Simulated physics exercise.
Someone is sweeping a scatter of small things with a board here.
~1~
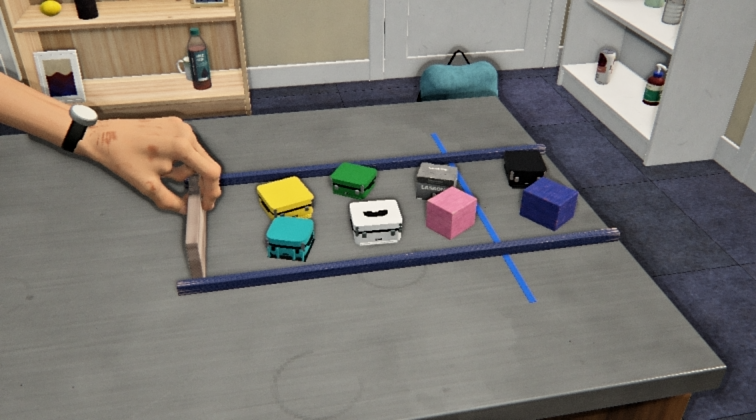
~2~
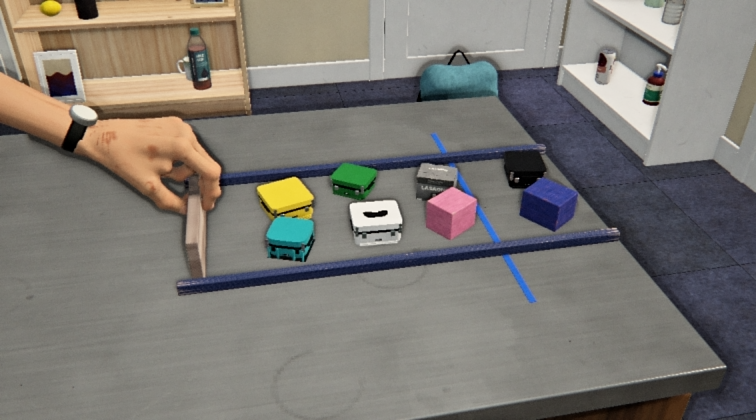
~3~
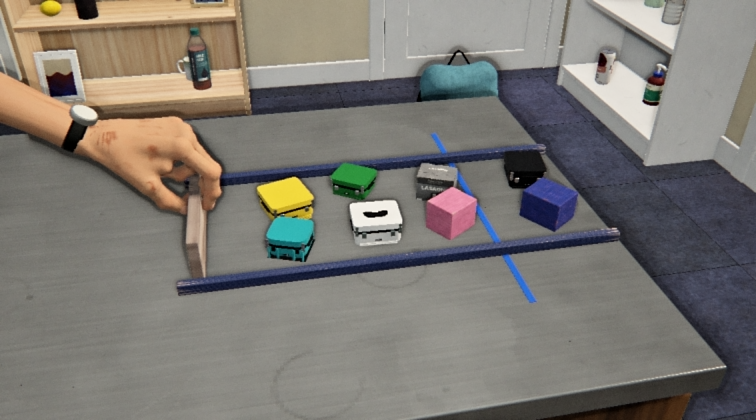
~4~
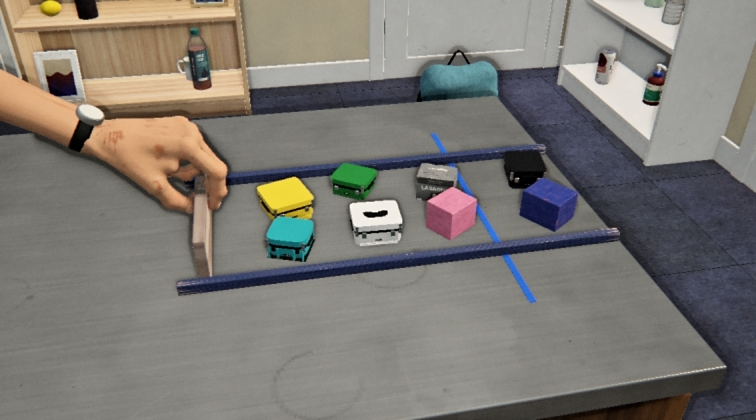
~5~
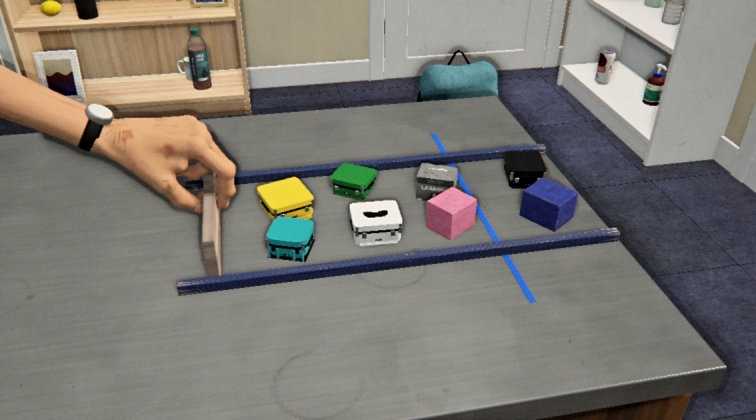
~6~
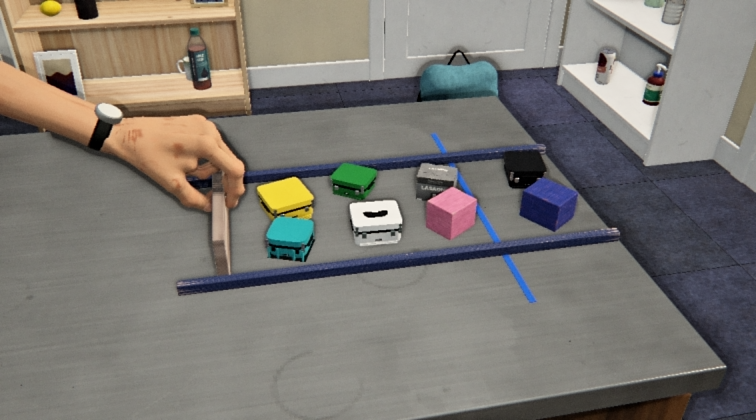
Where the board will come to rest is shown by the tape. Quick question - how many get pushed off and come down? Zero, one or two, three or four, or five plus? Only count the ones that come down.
Once the board stops, one or two are missing from the table.
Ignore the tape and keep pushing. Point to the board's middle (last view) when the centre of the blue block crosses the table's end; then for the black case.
(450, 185) and (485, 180), more or less.
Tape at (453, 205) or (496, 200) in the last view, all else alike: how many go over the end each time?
Ending up on the floor: First try 0, second try 3.
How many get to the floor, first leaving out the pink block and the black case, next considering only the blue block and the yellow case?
The count is 0 in the first case and 0 in the second.
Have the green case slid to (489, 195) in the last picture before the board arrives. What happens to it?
Result: It stays aboard.
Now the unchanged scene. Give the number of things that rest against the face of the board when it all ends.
The number is 3.
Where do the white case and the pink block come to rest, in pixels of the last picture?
The first comes to rest at (541, 204), and the second at (584, 202).
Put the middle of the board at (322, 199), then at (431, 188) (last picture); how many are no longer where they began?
Counting first: 4, next 7.
Early on, none off yet; black case at rest near (524, 171); blue block at rest near (548, 204); grey box at rest near (437, 183).
Finally, the number that fall off is one or two; lost, blue block.
